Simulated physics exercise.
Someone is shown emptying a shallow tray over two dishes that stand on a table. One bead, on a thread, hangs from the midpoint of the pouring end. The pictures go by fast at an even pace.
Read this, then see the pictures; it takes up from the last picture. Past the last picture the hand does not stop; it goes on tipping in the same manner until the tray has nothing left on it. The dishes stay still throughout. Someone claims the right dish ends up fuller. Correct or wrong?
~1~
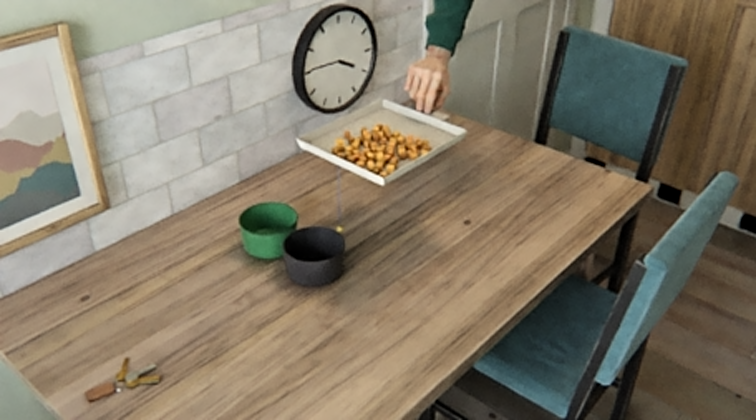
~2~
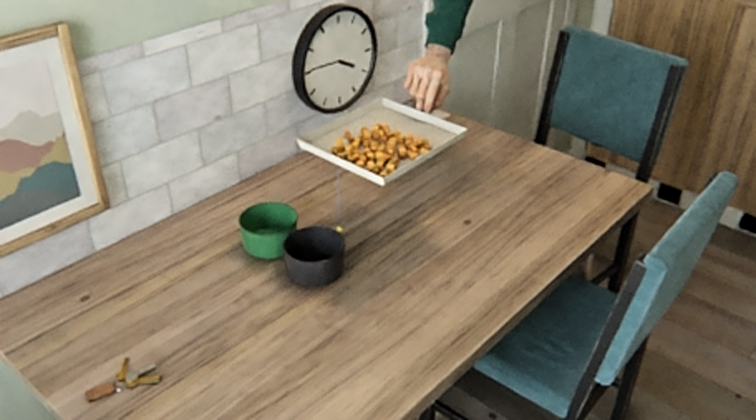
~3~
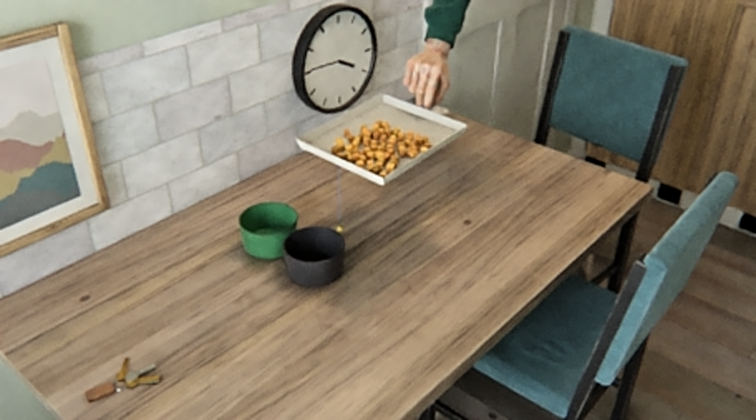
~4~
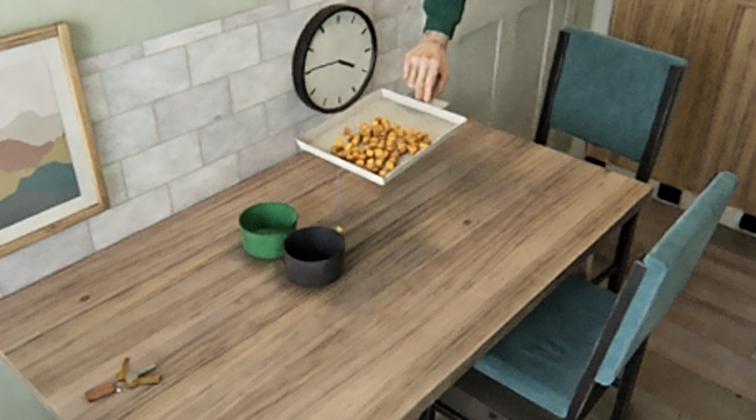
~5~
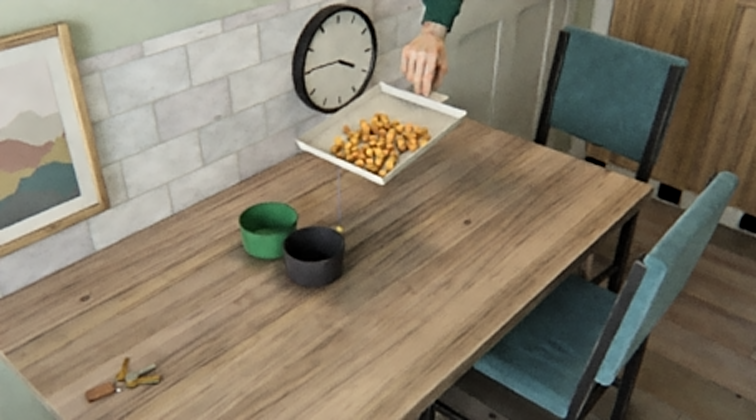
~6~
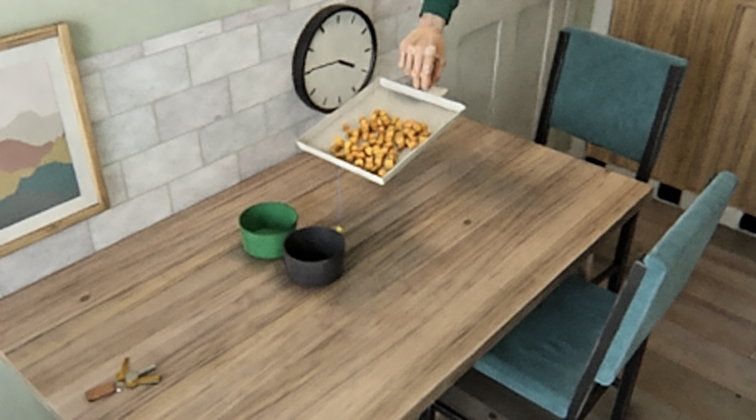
Correct - the right dish ends fuller.
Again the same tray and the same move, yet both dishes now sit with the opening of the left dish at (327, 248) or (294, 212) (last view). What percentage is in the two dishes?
Around 40 per cent for the first position, around 20 per cent for the second.
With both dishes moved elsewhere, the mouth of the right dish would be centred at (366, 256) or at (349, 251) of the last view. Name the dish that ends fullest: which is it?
Try 1 - the dish at left; try 2 - the dish at left.
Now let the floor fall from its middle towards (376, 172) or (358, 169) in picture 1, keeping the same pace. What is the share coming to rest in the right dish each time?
You'd get 0 per cent the first time and 10 per cent the second time.
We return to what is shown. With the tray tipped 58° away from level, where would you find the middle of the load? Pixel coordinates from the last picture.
Centre estimate: (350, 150).
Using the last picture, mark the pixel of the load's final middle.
Around (305, 273), give or take.
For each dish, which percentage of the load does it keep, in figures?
Left dish around 10, right dish around 40, both in a hundred.
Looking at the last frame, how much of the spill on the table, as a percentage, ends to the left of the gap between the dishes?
I'd say some 50 in a hundred.
Just after the last frame, tray tipped steeply; every one on the tray.
A moment on, tray tipped right over; almost all on the tray; just a few in the air.
Further on, tray tipped past a quarter turn; roughly a third in the right dish; about a tenth in the left dish; roughly half outside both.
When it is over, tray tipped past a quarter turn; roughly a third in the right dish; about a tenth in the left dish; roughly half outside both.
